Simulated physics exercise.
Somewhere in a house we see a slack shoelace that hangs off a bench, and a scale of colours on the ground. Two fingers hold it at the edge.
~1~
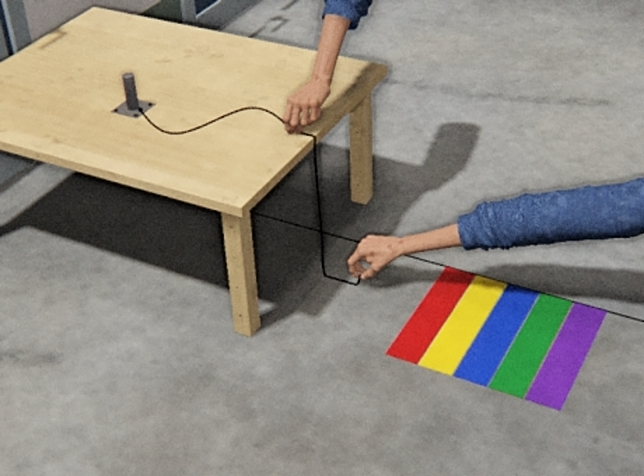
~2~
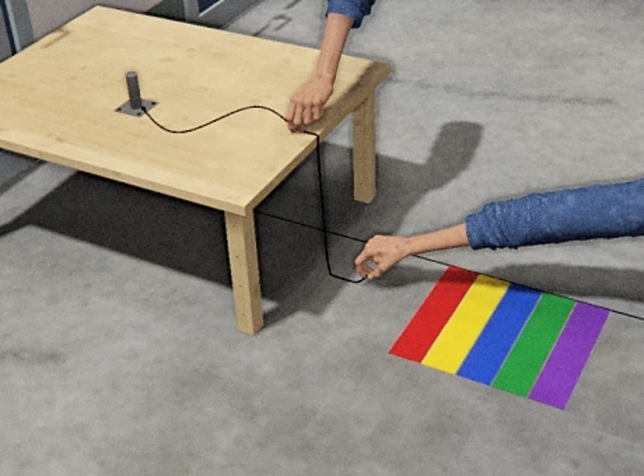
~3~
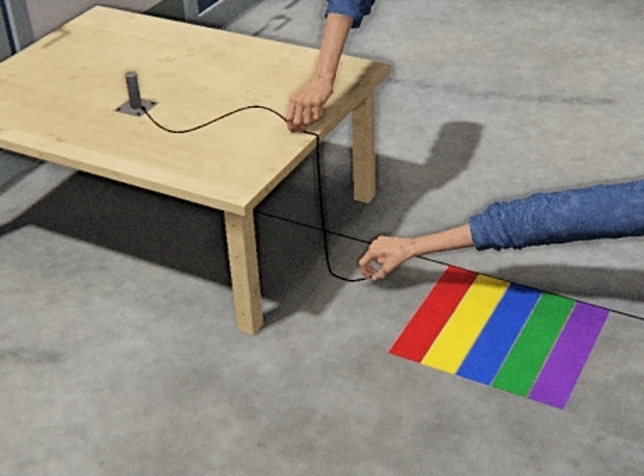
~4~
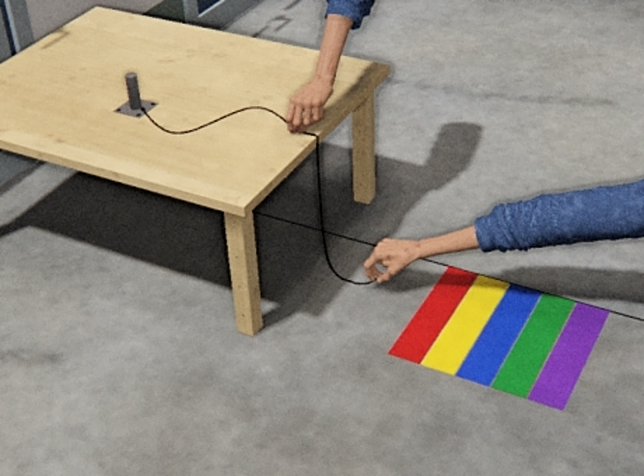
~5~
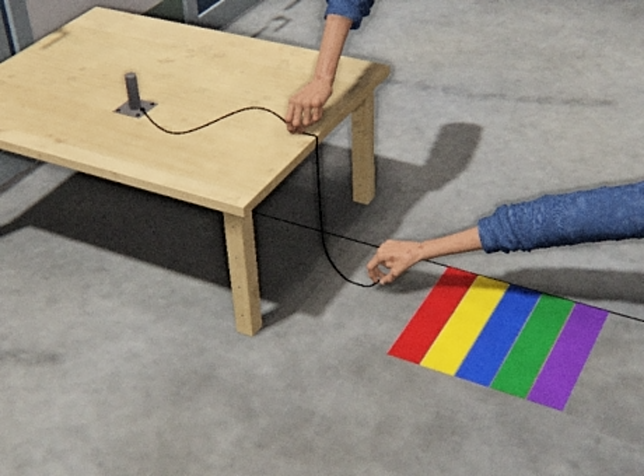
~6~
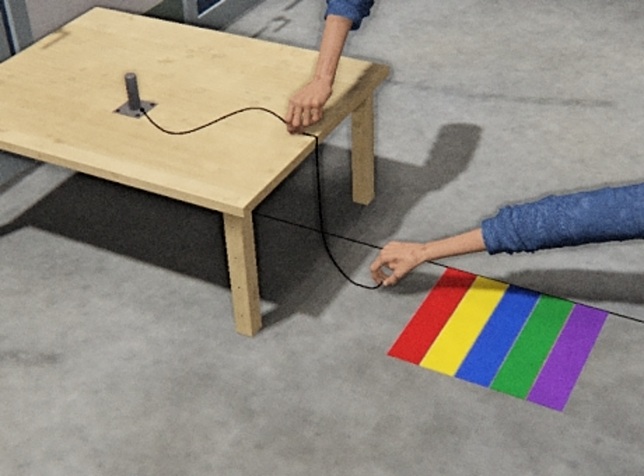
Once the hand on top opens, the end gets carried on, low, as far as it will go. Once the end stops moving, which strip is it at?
It is at the green strip.
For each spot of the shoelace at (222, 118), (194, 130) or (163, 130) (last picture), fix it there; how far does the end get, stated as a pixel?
Try by try, around (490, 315), (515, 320) and (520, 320).
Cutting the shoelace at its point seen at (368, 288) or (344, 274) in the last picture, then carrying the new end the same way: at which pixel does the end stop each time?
I'd say somewhere near (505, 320) the first time and near (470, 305) the second time.
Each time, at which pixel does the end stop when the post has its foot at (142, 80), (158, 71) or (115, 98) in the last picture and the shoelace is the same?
Around (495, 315), (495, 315) and (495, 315).
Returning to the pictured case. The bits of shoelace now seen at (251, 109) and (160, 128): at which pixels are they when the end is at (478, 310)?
The first ends at (280, 133) and the second at (184, 114).
Early on, end near (478, 310); over yellow.
Midway, end near (512, 320); over blue.
At the end of the slack, end near (533, 326); over green. The green one.
